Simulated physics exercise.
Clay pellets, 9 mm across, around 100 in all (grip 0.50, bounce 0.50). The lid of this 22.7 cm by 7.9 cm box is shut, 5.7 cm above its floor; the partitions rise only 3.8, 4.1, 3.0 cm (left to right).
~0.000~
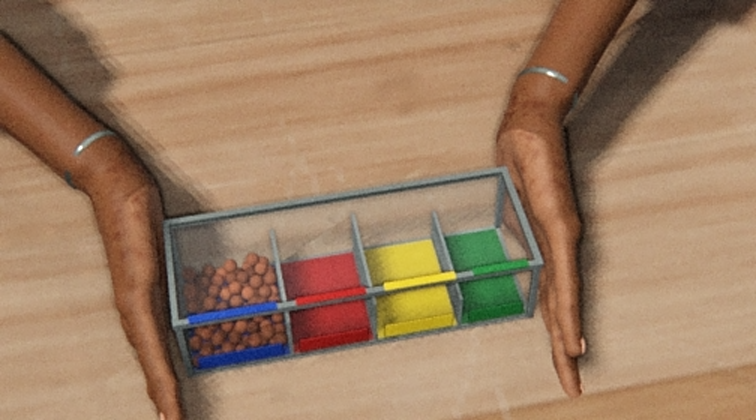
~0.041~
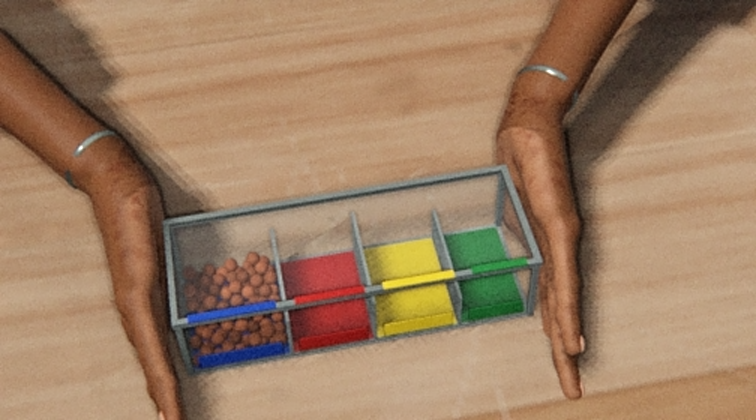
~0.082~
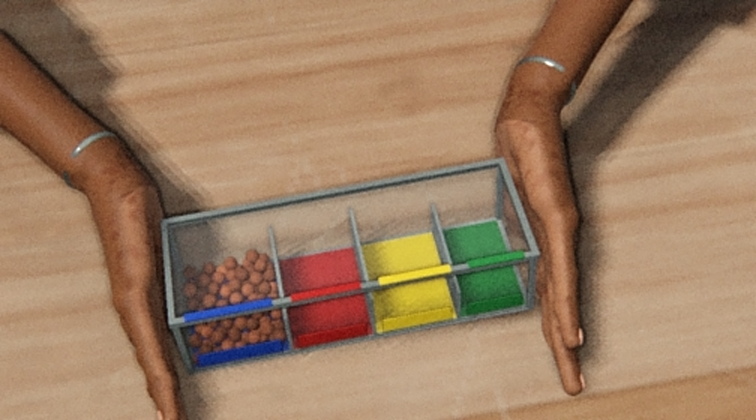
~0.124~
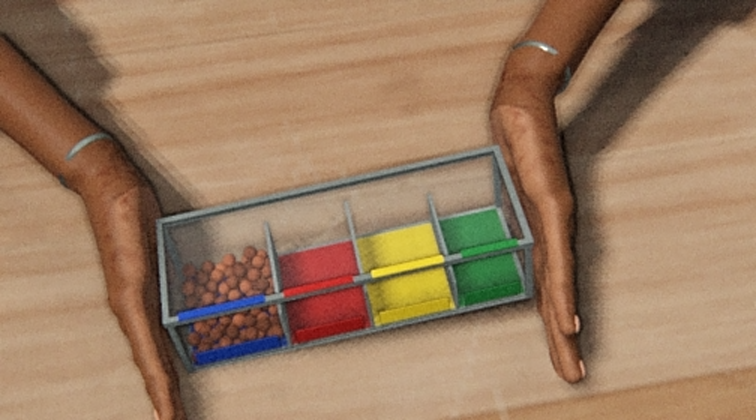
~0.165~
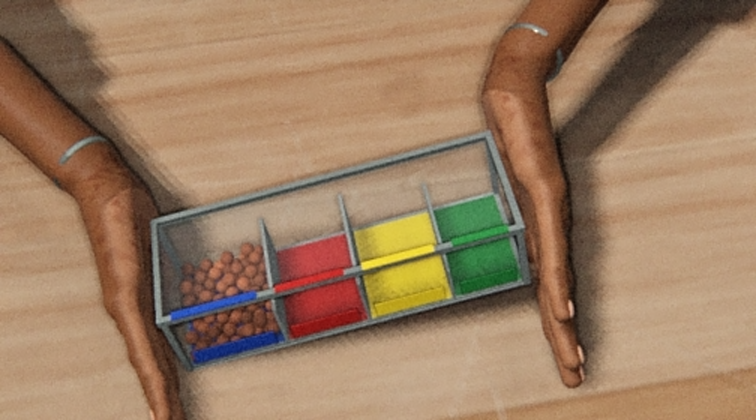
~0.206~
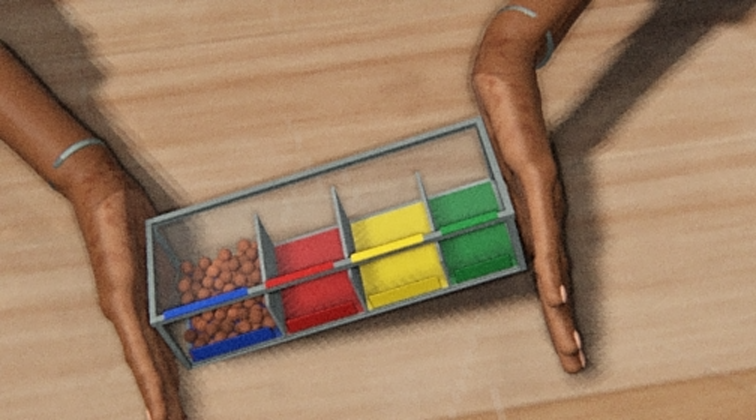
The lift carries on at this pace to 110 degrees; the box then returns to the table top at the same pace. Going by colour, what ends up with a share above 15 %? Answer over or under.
Red under, blue over, green under, yellow under.
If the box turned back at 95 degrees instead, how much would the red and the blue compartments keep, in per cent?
Red 0, blue 100.
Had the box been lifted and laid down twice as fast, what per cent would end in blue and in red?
In that case blue 100; red 0.
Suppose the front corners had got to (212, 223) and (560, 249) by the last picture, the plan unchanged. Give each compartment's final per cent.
Red 15; blue 50; green 35; yellow 0.
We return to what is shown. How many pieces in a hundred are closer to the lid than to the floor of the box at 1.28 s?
Some 40 per cent.
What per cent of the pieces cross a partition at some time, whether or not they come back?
About 0 per cent.
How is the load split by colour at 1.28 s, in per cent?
Red 0; blue 100; green 0; yellow 0.
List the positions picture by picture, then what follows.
Box tilt 0 degrees, front corners at (179, 322) and (535, 262); blue 100 %, in the first frame.
Box tilt 1 degrees, front corners at (179, 322) and (535, 260), in the second frame.
Box tilt 3 degrees, front corners at (176, 321) and (532, 253), in the third frame.
Box tilt 6 degrees, front corners at (170, 320) and (526, 241), lowest corner left back, in the fourth frame.
Box tilt 10 degrees, front corners at (163, 319) and (517, 227), lowest corner left back, in the fifth frame.
Box tilt 14 degrees, front corners at (157, 319) and (507, 213), lowest corner left back; blue 100 %. Its pace works out near 95 degrees a second, in the sixth frame.
Then, at 1.28 s, tilt 110 degrees; blue 100 %.
Then, at 2.00 s, tilt 50 degrees; blue 100 %.
Then, at 2.75 s, tilt 0 degrees; blue 100 %.
At rest (3.2 s), red 0 %, blue 100 %, green 0 %, yellow 0 %.
